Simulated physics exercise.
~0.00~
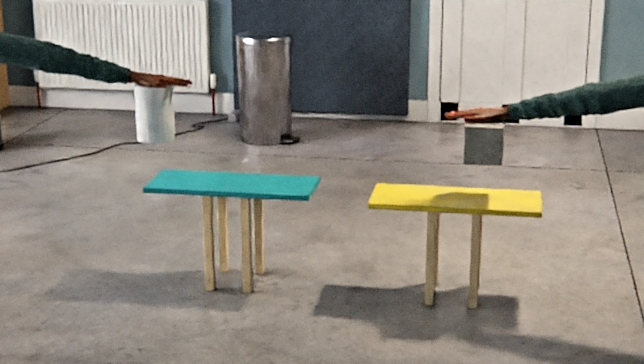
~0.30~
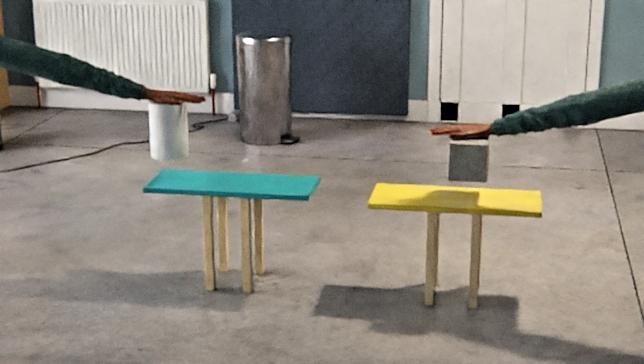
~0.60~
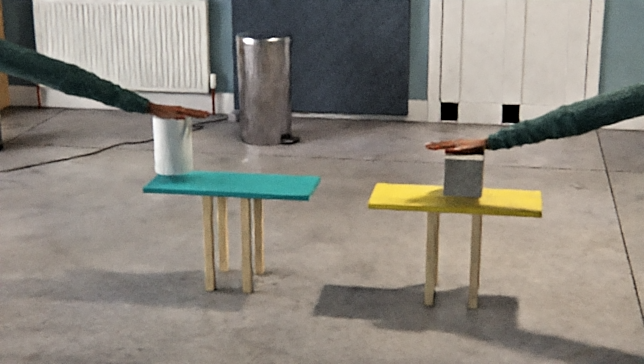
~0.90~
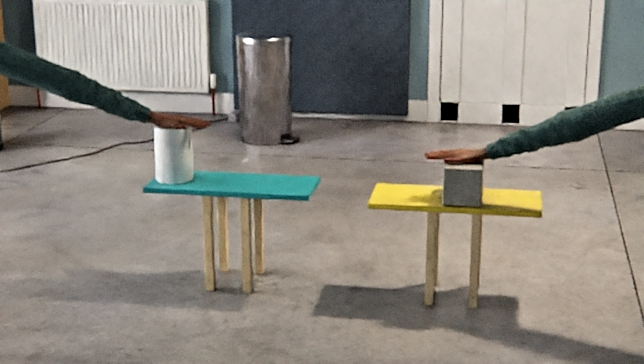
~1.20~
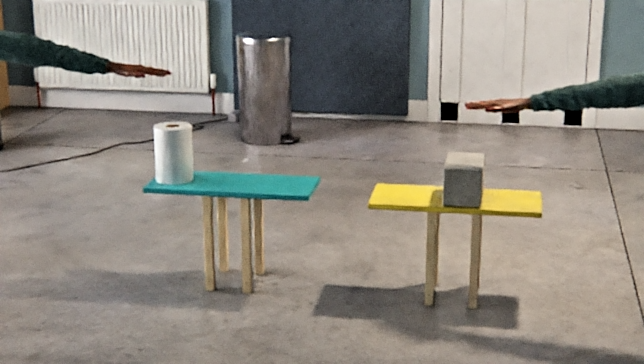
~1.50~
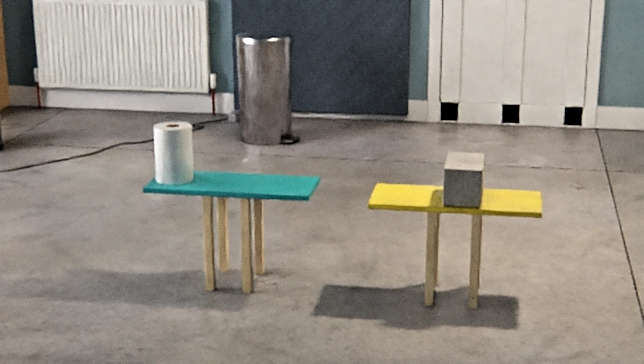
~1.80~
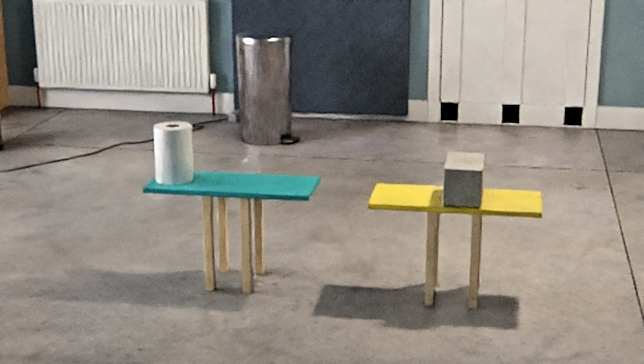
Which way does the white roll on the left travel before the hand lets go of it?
The white roll moves down, coming to rest upright on the left end of the turquoise table.
